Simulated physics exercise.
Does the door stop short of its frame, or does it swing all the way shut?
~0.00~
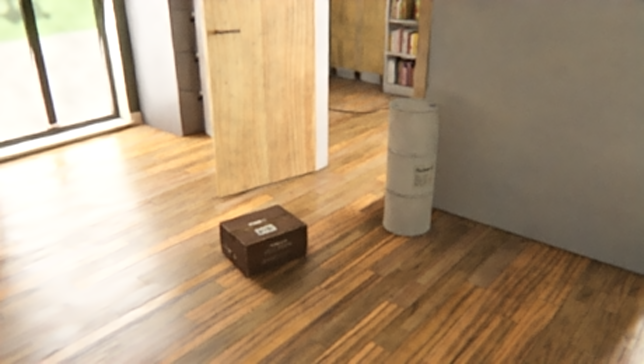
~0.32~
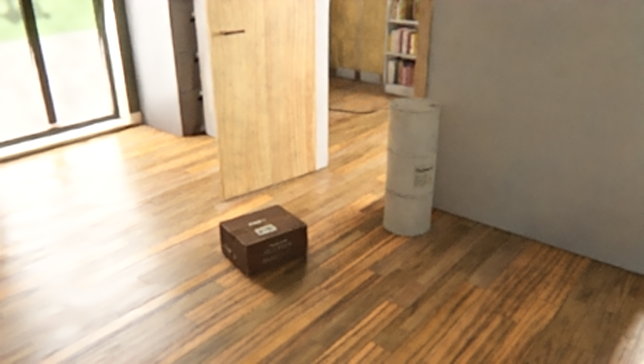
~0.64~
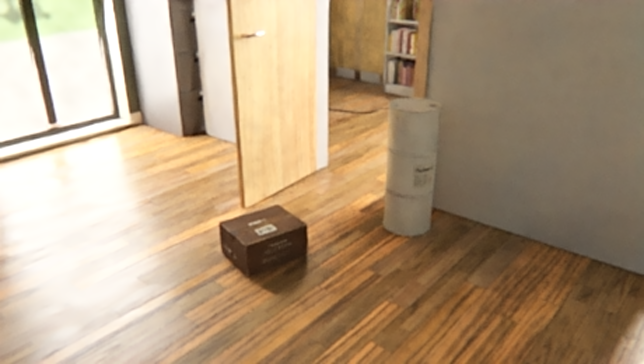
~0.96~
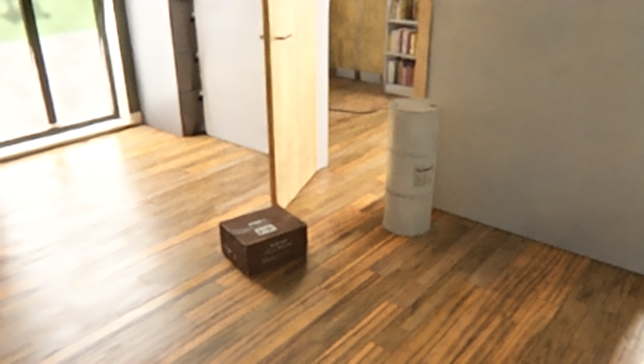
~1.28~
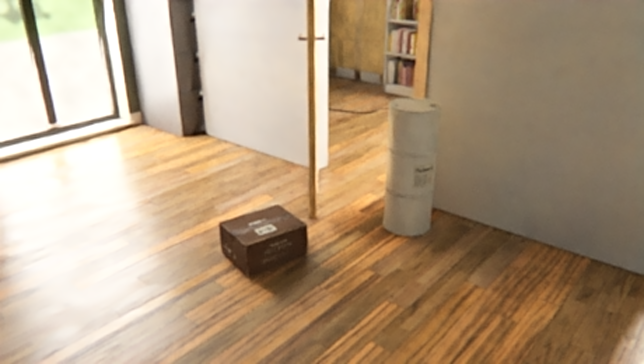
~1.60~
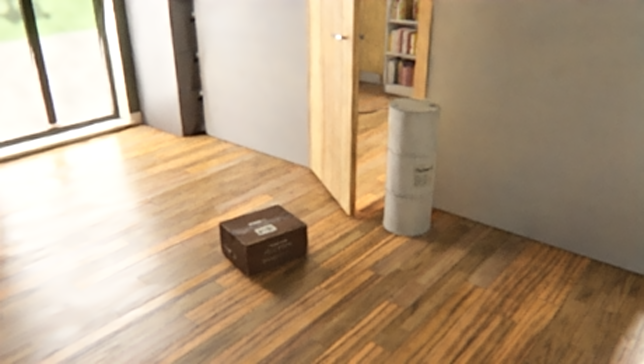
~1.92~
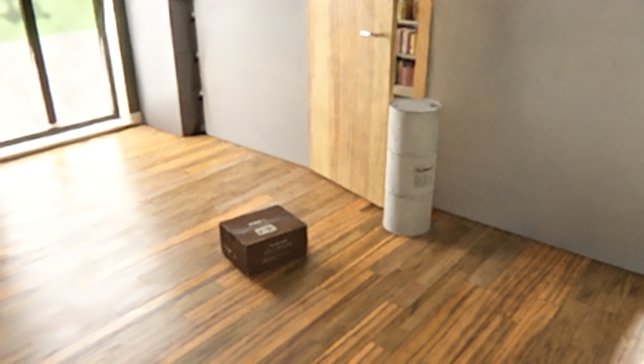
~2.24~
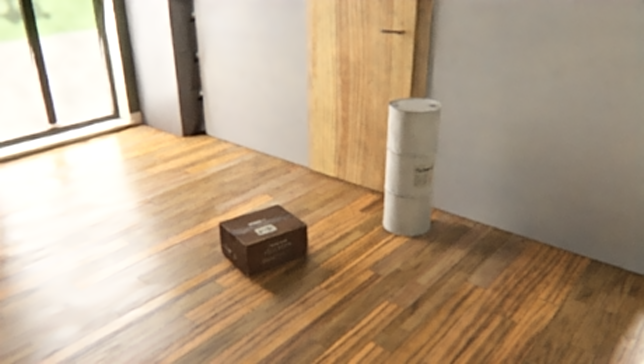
It swings all the way shut, coming to rest in its frame behind the white drum, which stays where it was.
